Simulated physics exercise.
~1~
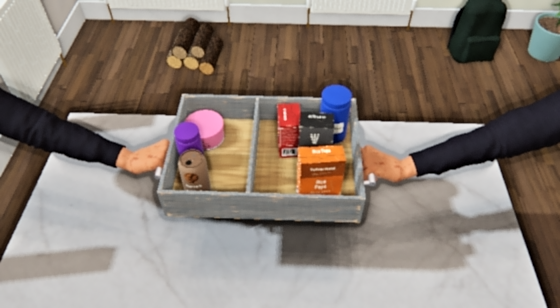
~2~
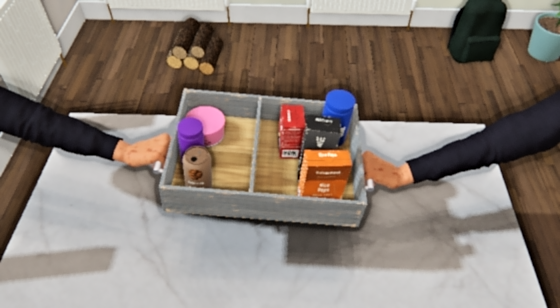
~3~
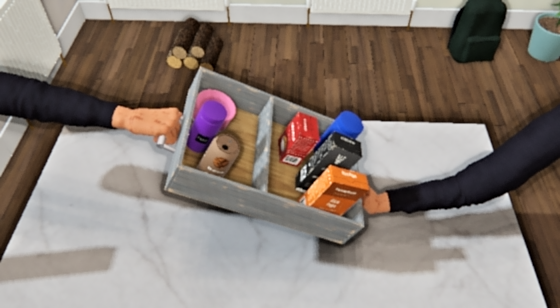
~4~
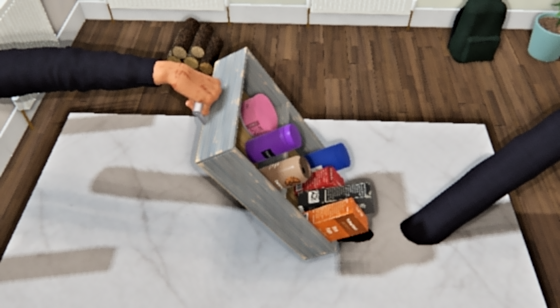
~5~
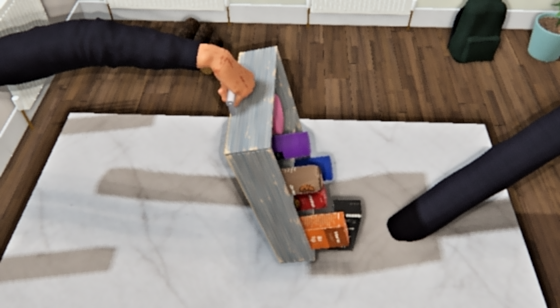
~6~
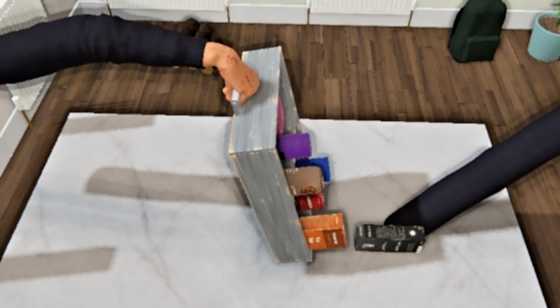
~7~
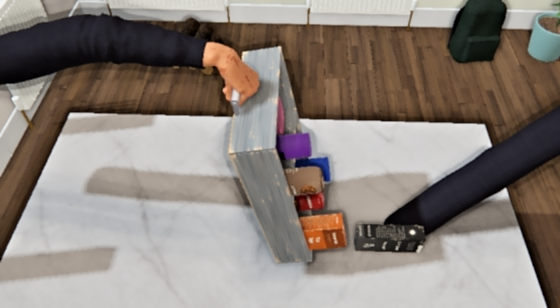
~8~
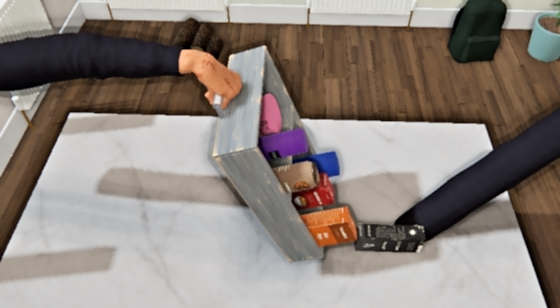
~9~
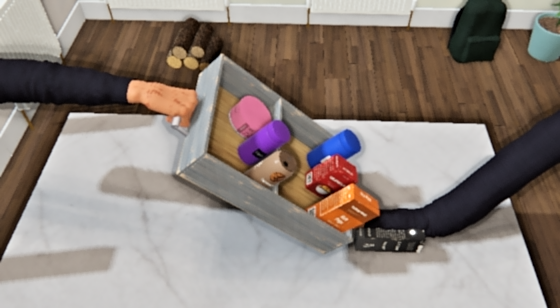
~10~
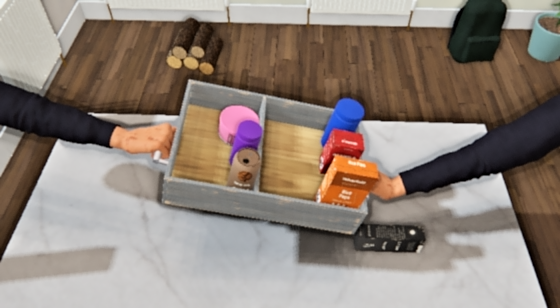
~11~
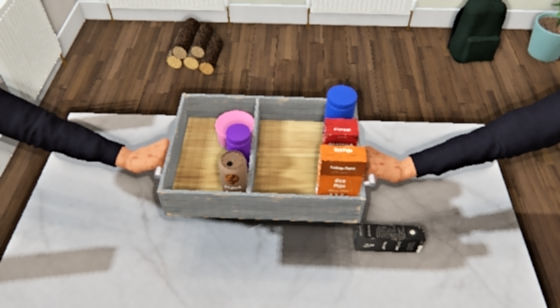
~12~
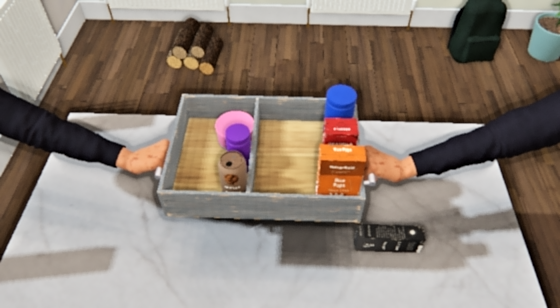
Two hands tipped a gray divided crate of small containers steeply down to the right, and a black carton slid out onto the marble tabletop; they then leveled the crate, leaving the carton lying outside while the other items, some shifted rightward, stayed in.
